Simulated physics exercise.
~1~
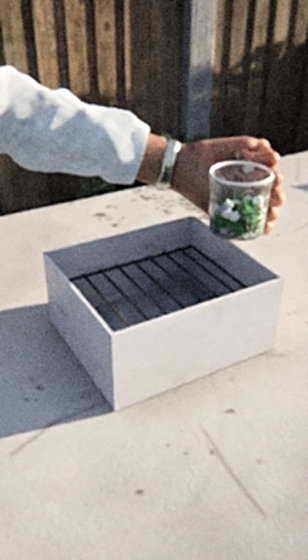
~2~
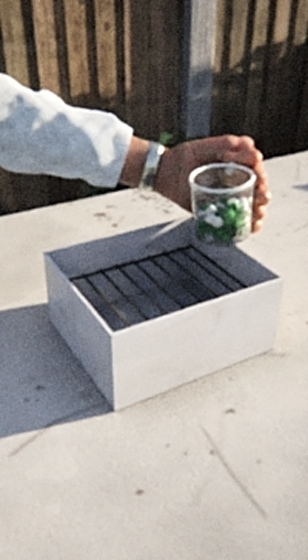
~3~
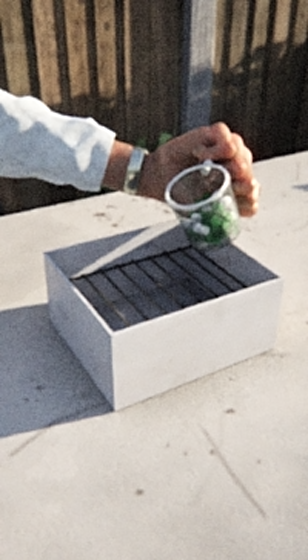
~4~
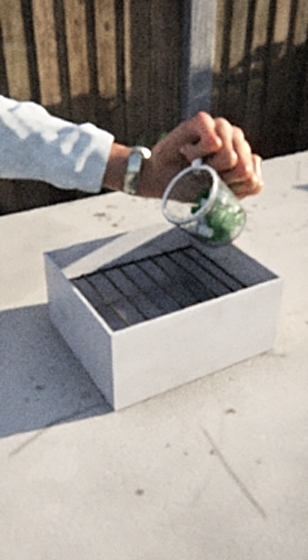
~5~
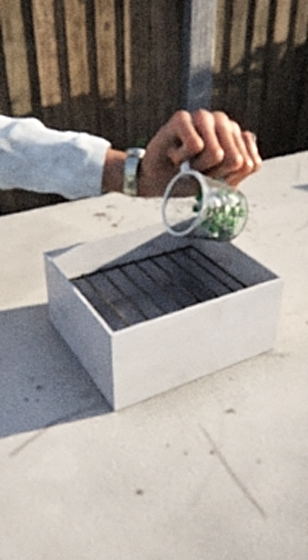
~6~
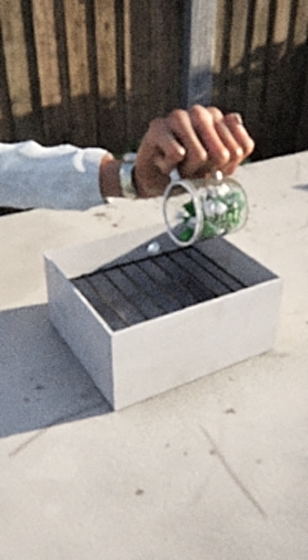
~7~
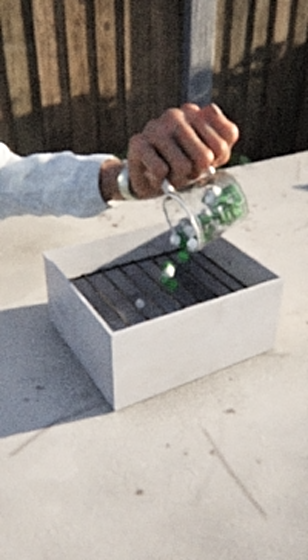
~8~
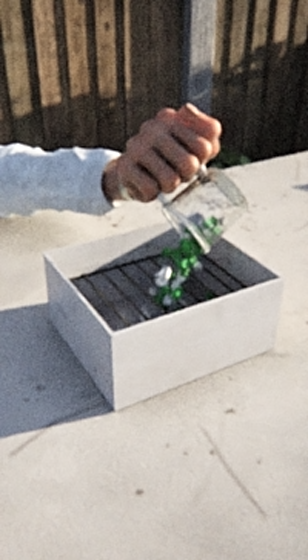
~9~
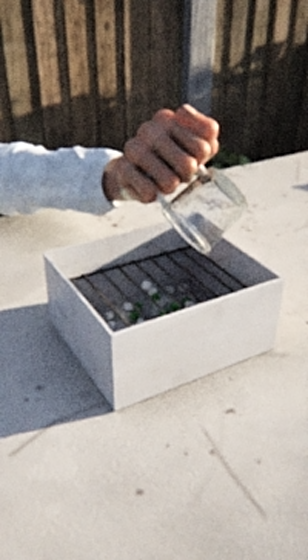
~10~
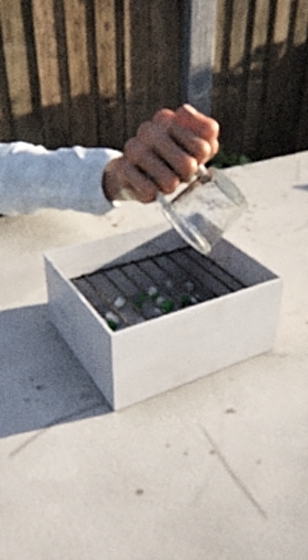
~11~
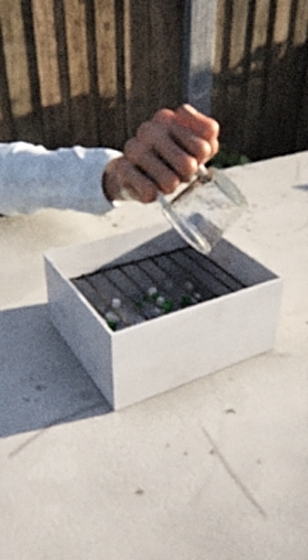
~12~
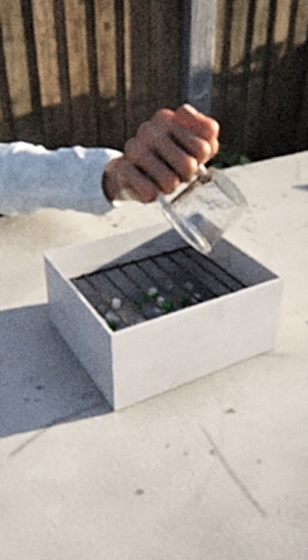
A hand holding a clear cup of green and white bits moved left over a white open box and tipped it, spilling them onto the dark rack inside, where they all dropped through and settled underneath while the emptied cup stayed upturned above.
